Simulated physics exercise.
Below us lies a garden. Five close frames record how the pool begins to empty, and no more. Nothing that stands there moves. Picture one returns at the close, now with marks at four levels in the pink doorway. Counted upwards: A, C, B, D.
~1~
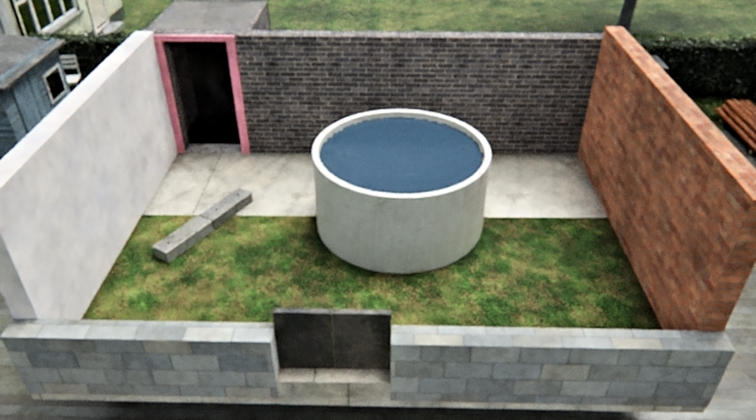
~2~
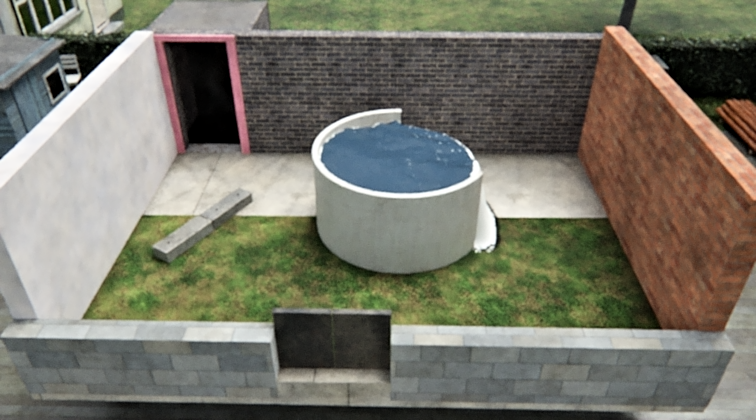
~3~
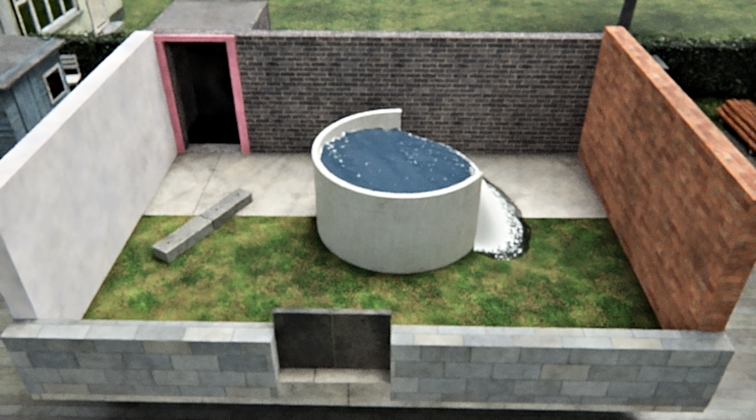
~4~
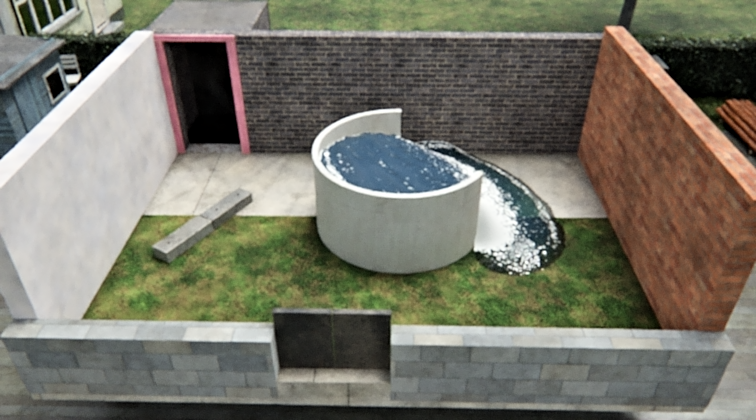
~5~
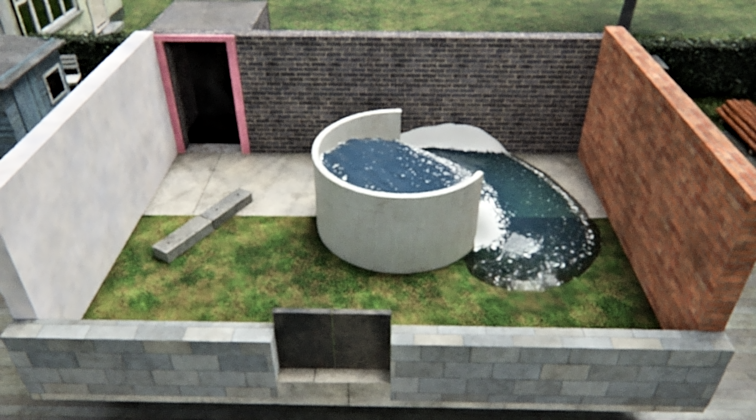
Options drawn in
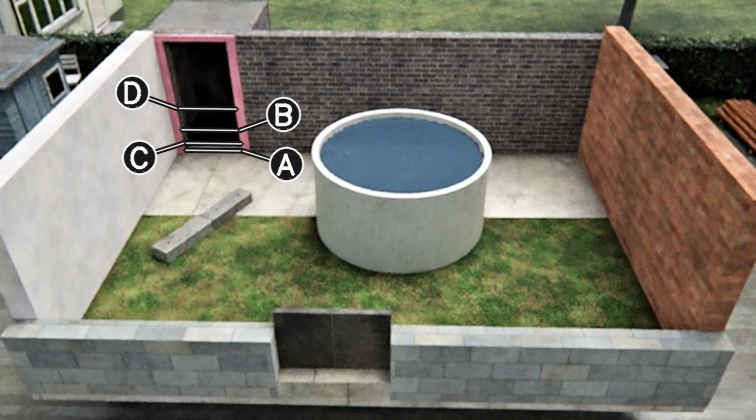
The footage shows a walled garden with a round, water-filled pool whose right side opens, leaving a curved wall standing. Water pours out through the gap, foaming white, and spreads across the paving and grass toward the brick wall.
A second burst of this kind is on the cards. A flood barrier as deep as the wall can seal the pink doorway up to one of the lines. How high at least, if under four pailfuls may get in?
Go for C.
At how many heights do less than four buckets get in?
Three.
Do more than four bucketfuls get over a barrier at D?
No.
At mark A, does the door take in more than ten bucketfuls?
Yes.
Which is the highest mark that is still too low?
A.
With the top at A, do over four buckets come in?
Yes, it does.
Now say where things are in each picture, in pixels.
Water in the pool at rest, its middle at (401, 154); foot of the pink doorway at (214, 153); shut gate at (333, 320).
Water covers 3 % of the ground and shows as far out as (479, 206).
Water covers 7 % of the ground and shows as far out as (492, 247).
Water covers 14 % of the ground and shows as far out as (521, 269).
Water covers 21 % of the ground and shows as far out as (574, 273).
On the marked copy, A at (214, 150); B at (210, 130); C at (212, 143); D at (206, 108); from the bottom up A, C, B, D.
Choosing A, some 20 bucketfuls get in.
Choosing B, nothing gets over.
Choosing C, a bucket or two gets in.
Choosing D, nothing gets over.
